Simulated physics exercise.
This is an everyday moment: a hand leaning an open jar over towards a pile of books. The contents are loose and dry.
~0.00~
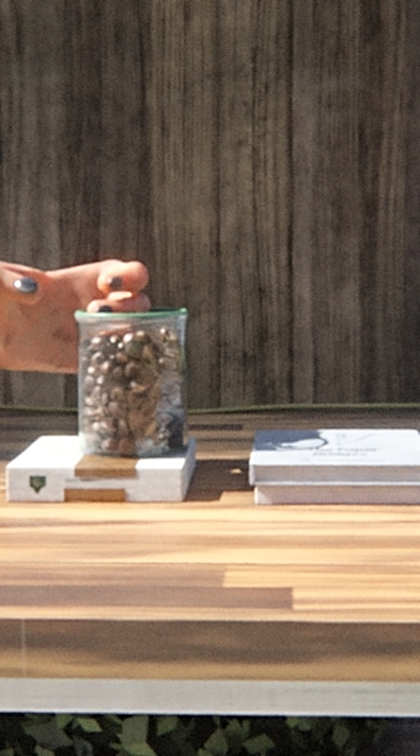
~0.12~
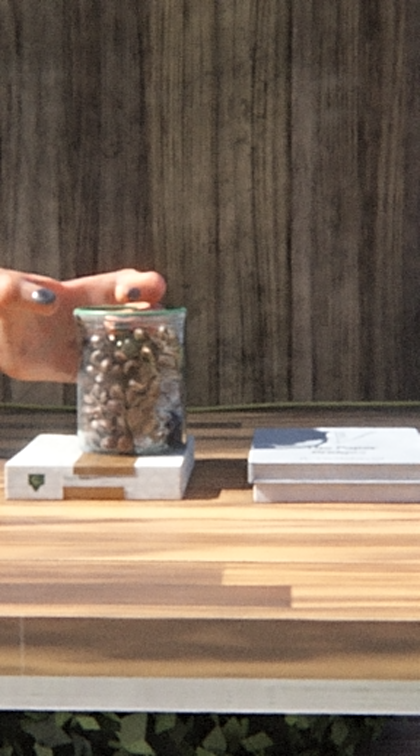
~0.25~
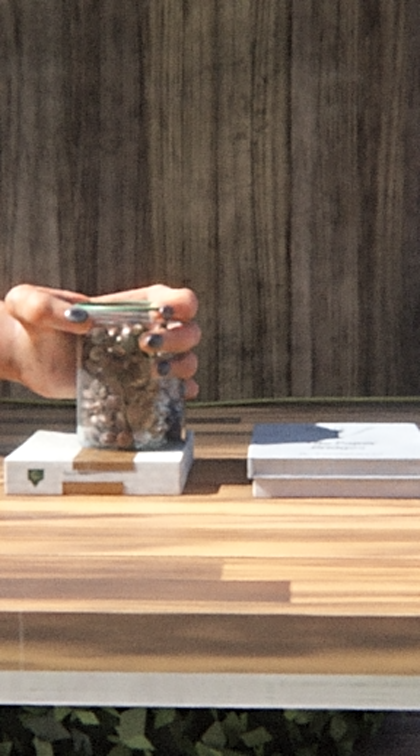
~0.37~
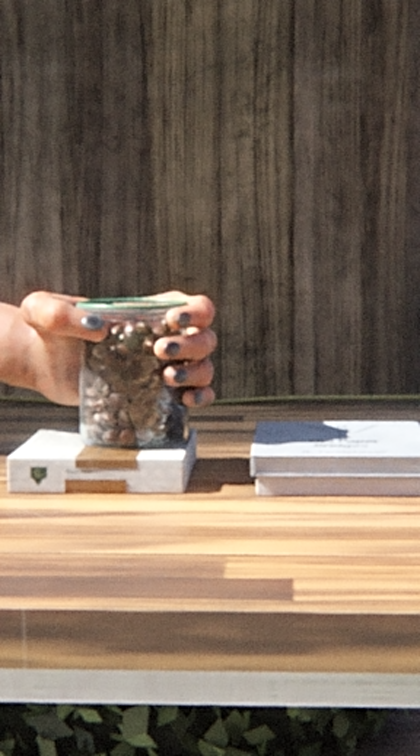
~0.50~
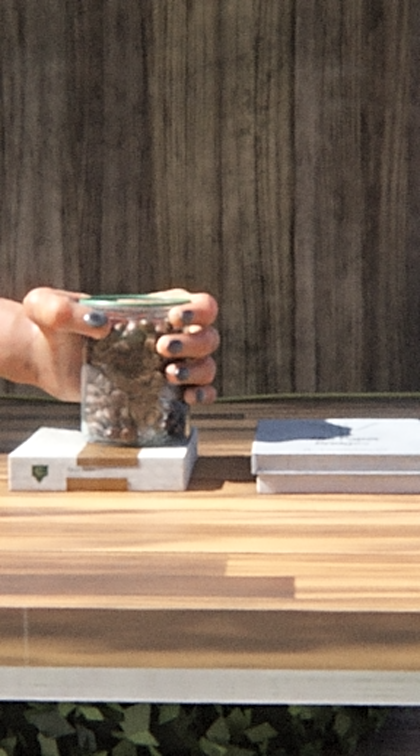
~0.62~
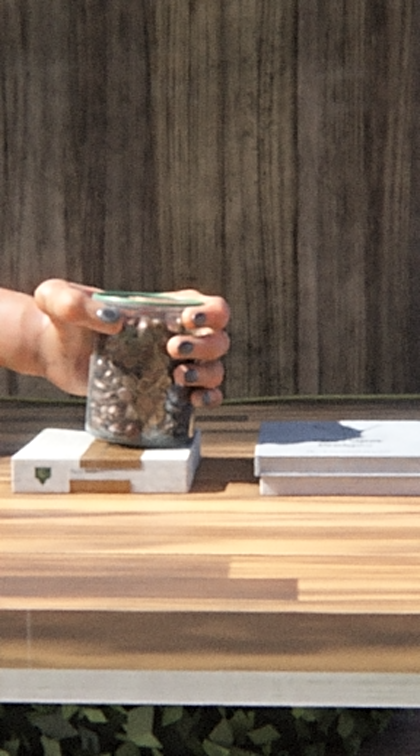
Hand with dark nail polish reaching around an open jar of brown pieces from behind, gripping it and tilting it slightly right.
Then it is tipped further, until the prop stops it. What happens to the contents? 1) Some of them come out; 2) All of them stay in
Some of them come out.
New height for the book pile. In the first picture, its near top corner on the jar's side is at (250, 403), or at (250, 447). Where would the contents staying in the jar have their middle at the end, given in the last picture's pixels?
About (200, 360), then (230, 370).
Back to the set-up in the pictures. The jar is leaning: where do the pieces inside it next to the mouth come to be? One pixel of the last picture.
Roughly at (325, 416).
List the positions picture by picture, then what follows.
The first picture shows jar at (133, 380), nearly full of flat chocolate drops; book pile at (340, 456), its top about level with the jar's foot.
The second picture shows jar at (132, 378), upright; rim at (184, 311); top of the contents at (132, 350).
The third picture shows jar at (131, 373), upright; rim at (183, 306); book pile at (338, 449).
The fourth picture shows jar at (134, 371), upright; rim at (186, 304); top of the contents at (134, 343).
The fifth picture shows jar at (136, 368), upright; rim at (189, 302); book pile at (342, 445).
The sixth picture shows jar at (144, 367), leaning 5°; rim at (202, 304); book pile at (345, 447), its top about level with the jar's foot.
After 1.20 s, the jar leans 34°; everything is still inside.
After 1.82 s, the jar leans 64°; everything is still inside.
After 2.55 s, the jar rests on the book pile at 85°; a small part of the flat chocolate drops out of it.
At rest (3.0 s), the jar rests on the book pile at 85°; a small part of the flat chocolate drops out of it.
